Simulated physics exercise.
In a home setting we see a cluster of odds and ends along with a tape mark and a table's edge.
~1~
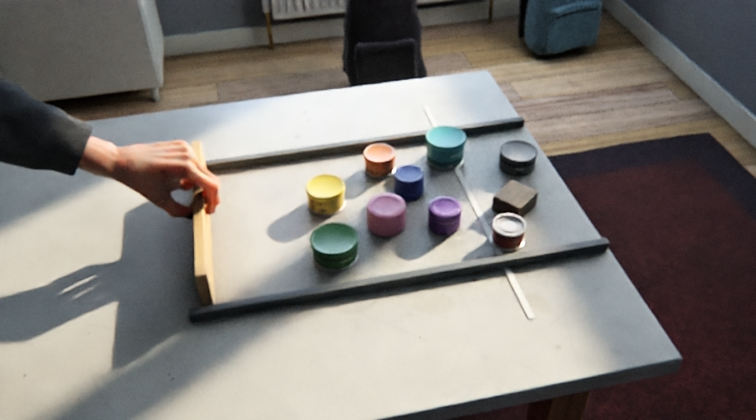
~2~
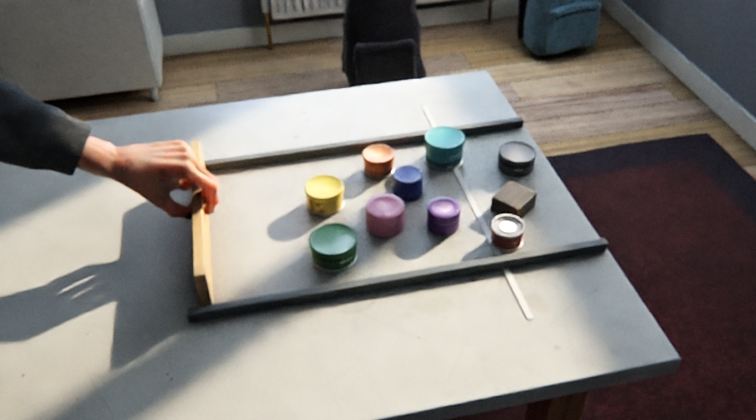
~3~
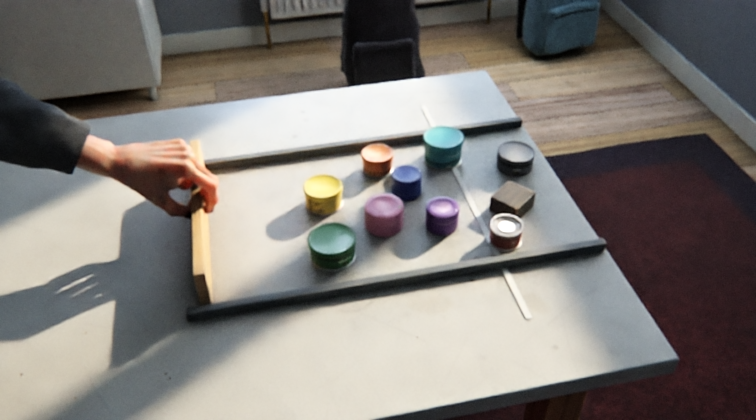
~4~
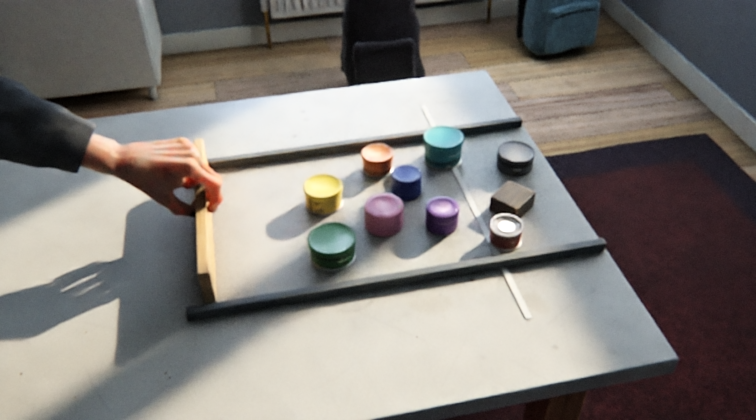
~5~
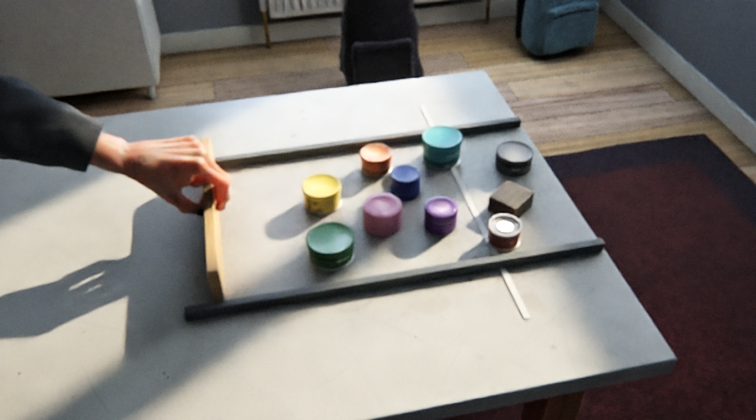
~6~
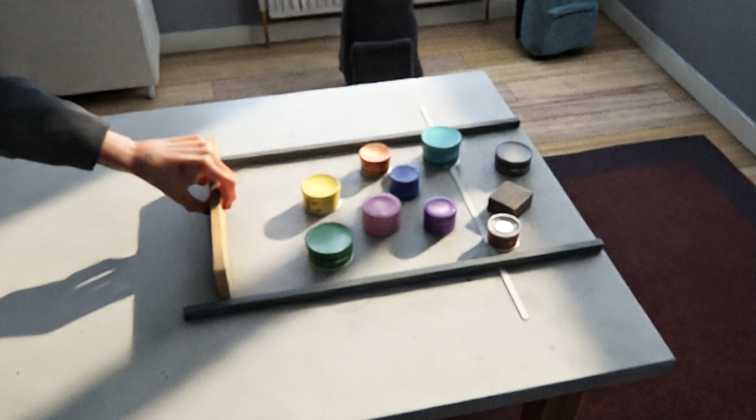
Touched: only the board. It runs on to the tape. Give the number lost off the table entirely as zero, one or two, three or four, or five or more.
Most likely nothing will tumble off the end.
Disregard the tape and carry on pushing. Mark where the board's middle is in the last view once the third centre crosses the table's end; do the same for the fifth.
First: Around (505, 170). Next: Around (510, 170).
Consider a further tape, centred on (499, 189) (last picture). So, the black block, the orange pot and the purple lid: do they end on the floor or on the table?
The black block is no longer there; as for the orange pot, it is still there; and the purple lid is still there.
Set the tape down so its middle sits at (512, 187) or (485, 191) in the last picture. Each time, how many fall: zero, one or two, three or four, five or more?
Result, try 1: Three or four; try 2: 1 or 2.
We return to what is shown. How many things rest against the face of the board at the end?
4 of them.
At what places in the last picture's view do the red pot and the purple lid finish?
One ends up near (545, 232) and the other near (524, 201).
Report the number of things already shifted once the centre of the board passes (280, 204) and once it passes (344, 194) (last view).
0 by the first point, 3 by the second.
Early on, none off yet; grey tub at rest near (513, 159); black block at rest near (510, 201); red pot at rest near (503, 233).
Finally, the number that fall off is zero.
